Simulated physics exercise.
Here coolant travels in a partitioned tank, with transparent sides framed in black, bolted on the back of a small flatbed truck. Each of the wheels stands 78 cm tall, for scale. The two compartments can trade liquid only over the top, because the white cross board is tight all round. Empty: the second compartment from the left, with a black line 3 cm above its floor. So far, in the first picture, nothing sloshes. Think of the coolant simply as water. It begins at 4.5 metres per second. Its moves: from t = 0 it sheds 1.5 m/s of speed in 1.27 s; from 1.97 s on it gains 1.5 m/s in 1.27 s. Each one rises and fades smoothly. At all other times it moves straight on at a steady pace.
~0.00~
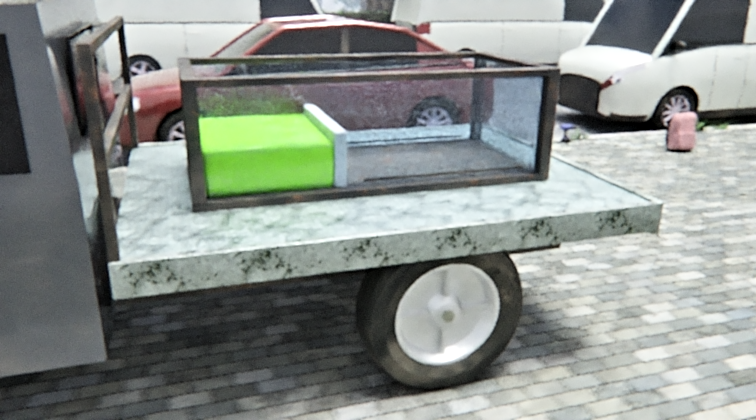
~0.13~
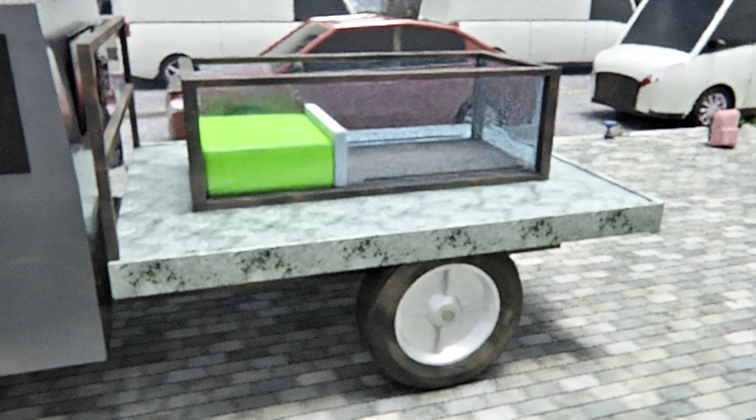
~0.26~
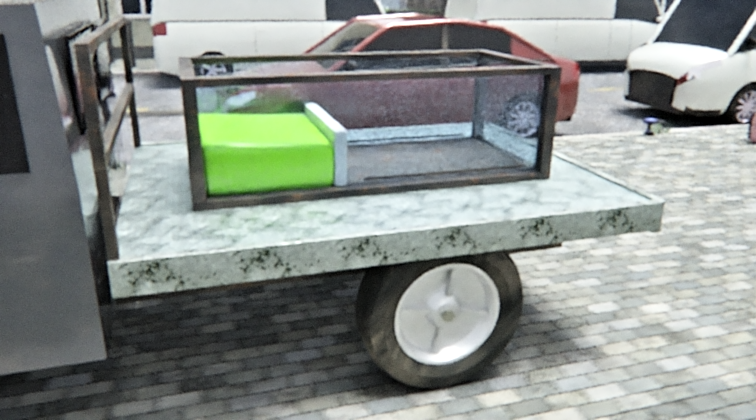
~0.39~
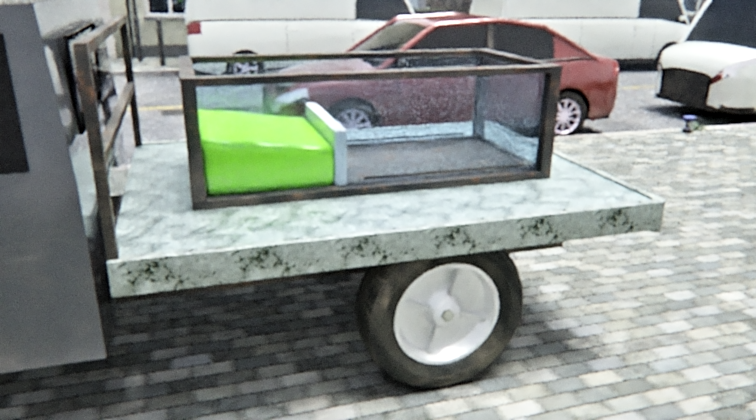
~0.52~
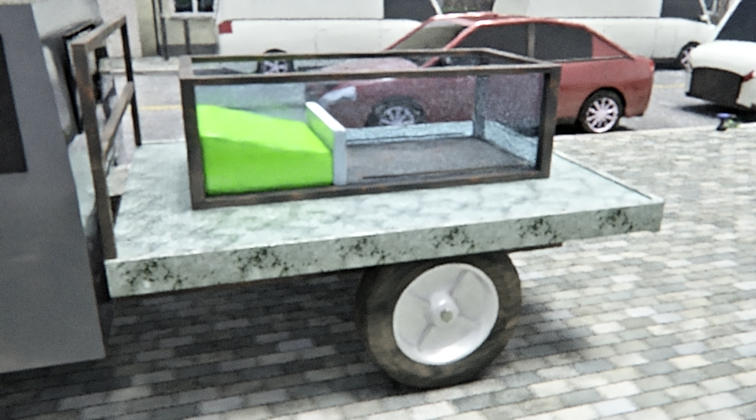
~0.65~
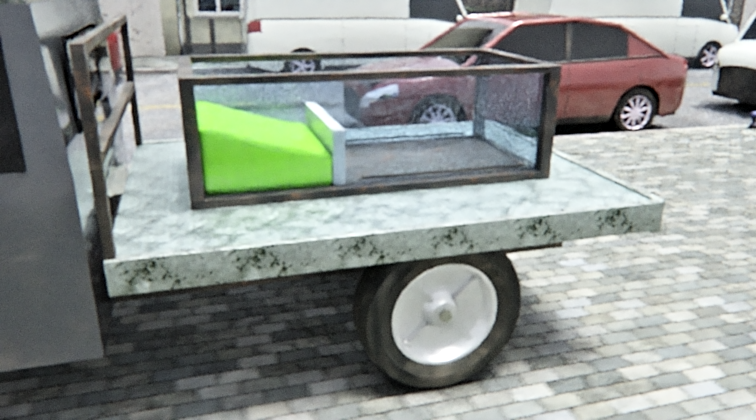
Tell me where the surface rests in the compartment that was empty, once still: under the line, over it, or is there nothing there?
Under the line.
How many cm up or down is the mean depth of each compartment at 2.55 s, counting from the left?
From the left: 1 down, 0.
After 1.45 s the compartments hold 23, 0 cm, left to right.
After 2.55 s the compartments hold 22, 0 cm, left to right.
After 3.75 s the compartments hold 22, 1 cm, left to right.
After 6.22 s the compartments hold 22, 1 cm, left to right.
